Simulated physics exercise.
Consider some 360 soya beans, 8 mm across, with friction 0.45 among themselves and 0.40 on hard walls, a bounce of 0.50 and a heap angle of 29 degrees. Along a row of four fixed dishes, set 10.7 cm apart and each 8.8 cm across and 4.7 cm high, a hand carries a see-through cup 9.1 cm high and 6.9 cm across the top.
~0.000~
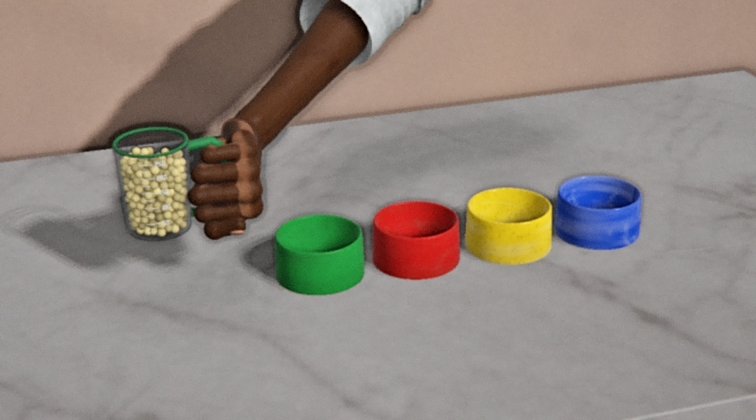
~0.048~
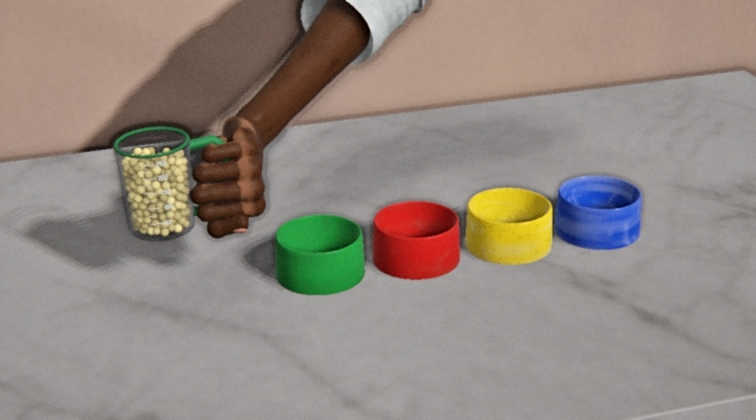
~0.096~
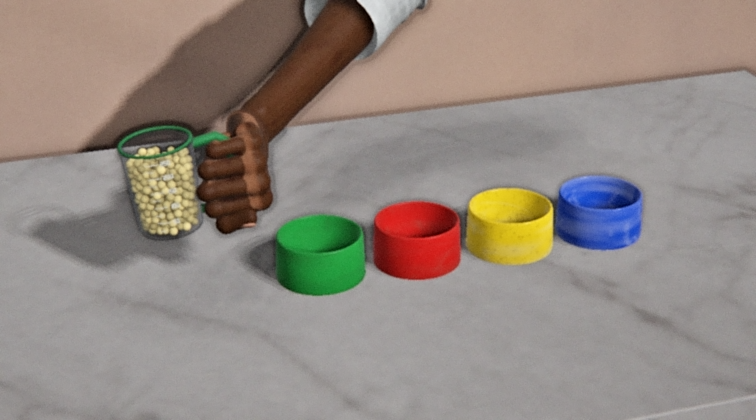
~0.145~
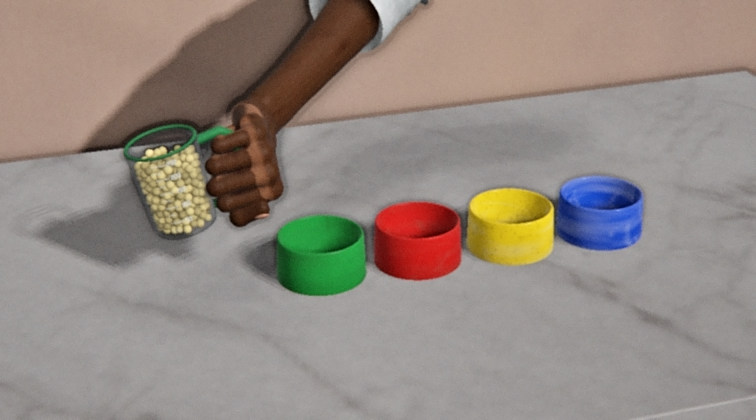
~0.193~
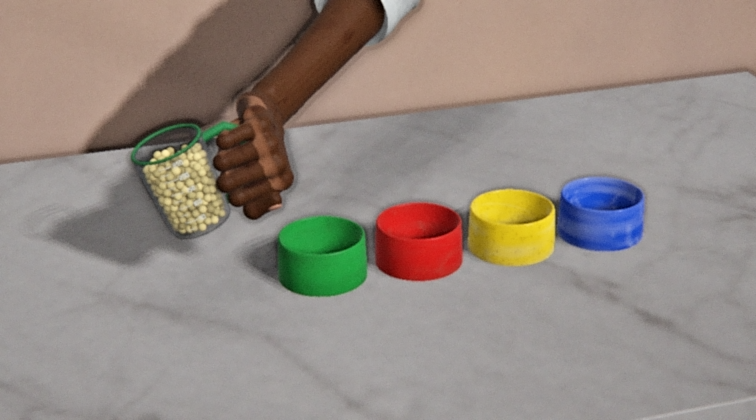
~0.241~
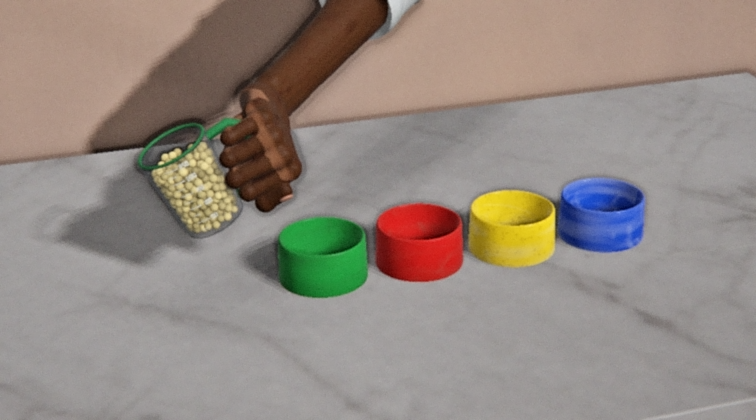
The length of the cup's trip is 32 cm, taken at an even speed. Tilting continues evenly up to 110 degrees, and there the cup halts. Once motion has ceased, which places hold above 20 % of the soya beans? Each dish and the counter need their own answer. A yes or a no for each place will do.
In order: Red dish: Keeps a fifth or less. Blue dish: Keeps a fifth or less. Green dish: Keeps more than a fifth. Yellow dish: Keeps a fifth or less. Counter: Keeps more than a fifth.
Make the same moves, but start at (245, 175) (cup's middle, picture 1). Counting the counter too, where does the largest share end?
Largest amount ends at red.
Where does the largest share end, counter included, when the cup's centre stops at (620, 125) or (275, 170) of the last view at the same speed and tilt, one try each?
On the first run most goes to green, and on the second to counter.
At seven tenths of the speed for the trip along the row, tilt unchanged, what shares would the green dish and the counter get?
Shares - green 10, counter 90.
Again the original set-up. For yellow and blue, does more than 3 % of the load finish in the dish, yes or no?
So yellow is a miss and blue is a miss.
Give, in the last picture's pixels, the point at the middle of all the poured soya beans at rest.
In the last view, approximately (318, 268).
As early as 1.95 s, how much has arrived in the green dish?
Close to 60 per cent at that point.
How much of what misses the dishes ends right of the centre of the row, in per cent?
The answer is some 0 per cent.
After 0.94 s, tilt 110 degrees; cup holds 75 %.
Then, at 1.41 s, tilt 110 degrees; cup holds 10 %, green 60 %.
After 1.95 s, tilt 110 degrees; cup holds 0 %, red 5 %, green 60 %.
By 2.2 s all is still; red 5 %, blue 0 %, green 60 %, yellow 0 %, counter 35 %.
